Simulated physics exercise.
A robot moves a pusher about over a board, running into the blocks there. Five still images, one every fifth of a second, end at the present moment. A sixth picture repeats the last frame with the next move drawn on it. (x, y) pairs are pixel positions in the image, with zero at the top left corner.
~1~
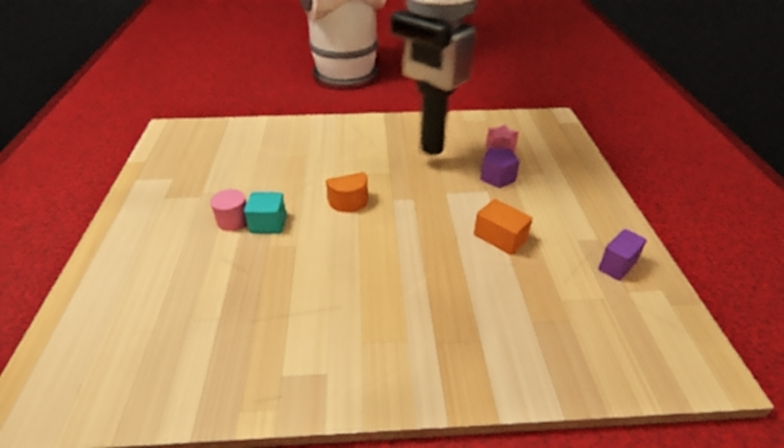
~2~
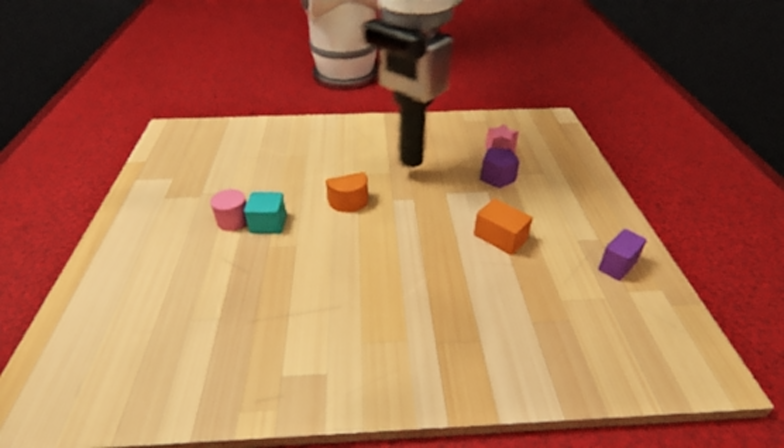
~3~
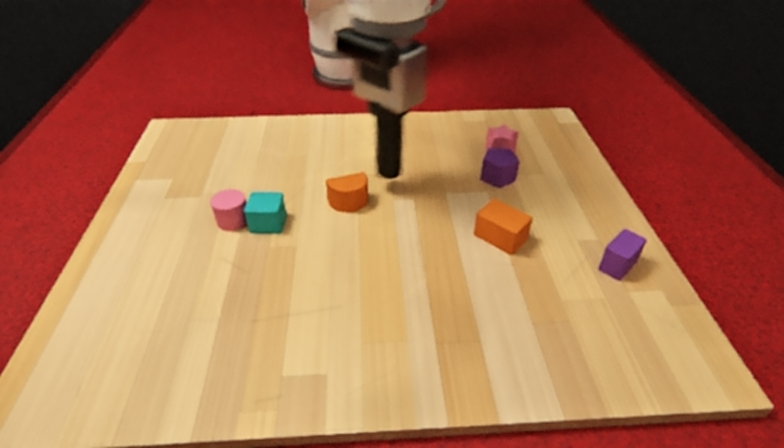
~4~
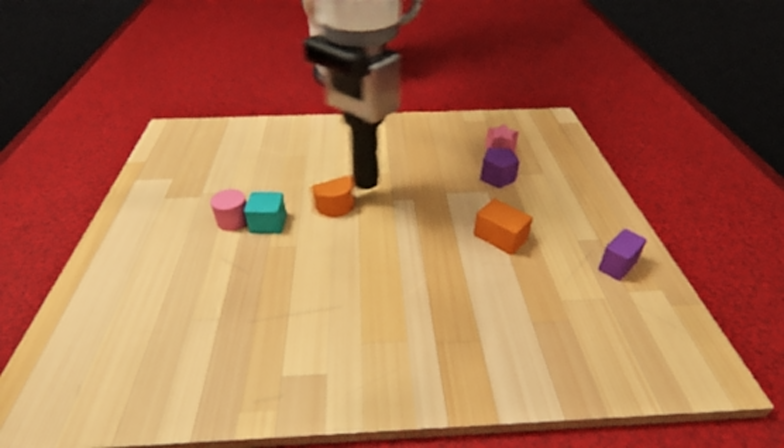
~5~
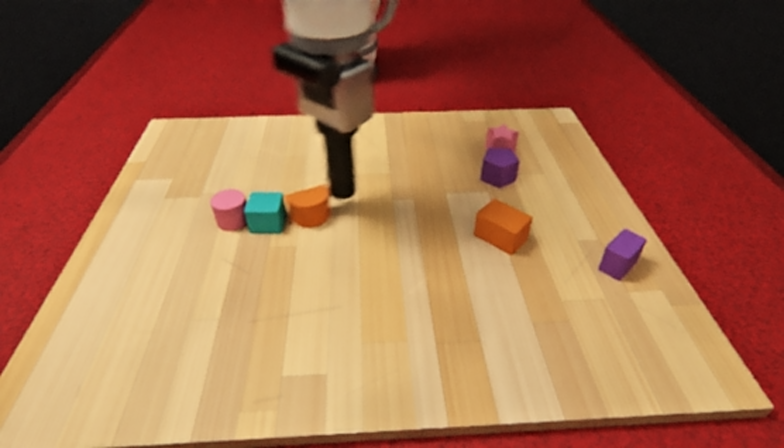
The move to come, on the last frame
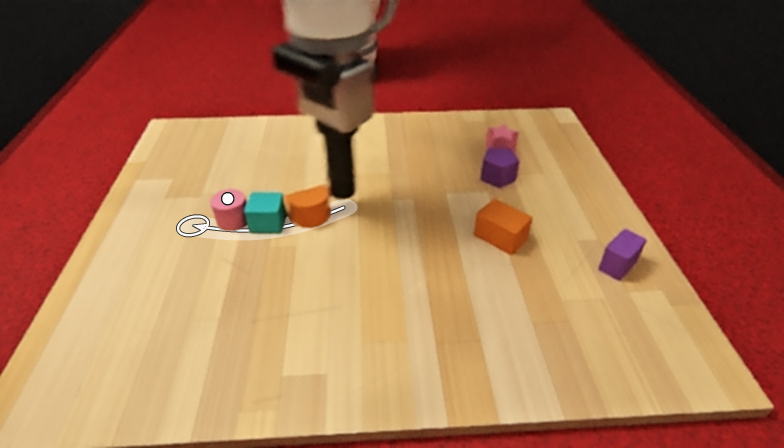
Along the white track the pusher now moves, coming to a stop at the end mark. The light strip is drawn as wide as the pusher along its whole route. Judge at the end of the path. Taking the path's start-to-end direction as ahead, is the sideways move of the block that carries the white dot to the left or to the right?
The answer is right.
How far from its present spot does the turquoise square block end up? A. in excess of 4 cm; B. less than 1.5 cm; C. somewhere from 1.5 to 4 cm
Answer: A.
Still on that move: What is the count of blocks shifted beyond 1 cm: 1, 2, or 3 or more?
Three or more move.
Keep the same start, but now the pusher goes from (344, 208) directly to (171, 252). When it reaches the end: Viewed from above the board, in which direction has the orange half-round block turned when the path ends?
The block spins anticlockwise.
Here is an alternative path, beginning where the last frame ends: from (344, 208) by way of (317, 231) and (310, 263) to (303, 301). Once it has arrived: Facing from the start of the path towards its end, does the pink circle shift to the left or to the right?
Sideways, to the right.
Drawn move, from (344, 208) through (297, 224) and (243, 230) to (193, 226); the dot is on the pink circle.
What follows on the original path. One third of the way, pusher (293, 209); pink circle (206, 199); turquoise square block (232, 210), turned 25° clockwise; orange half-round block (261, 217), turned 25° anticlockwise.
Two thirds of the way, pusher (239, 215); pink circle (180, 198); turquoise square block (200, 215); orange half-round block (231, 232), turned 75° anticlockwise.
At the end, pusher (188, 210); pink circle (162, 195); turquoise square block (161, 222), turned 60° anticlockwise; orange half-round block (230, 232), turned 80° anticlockwise.
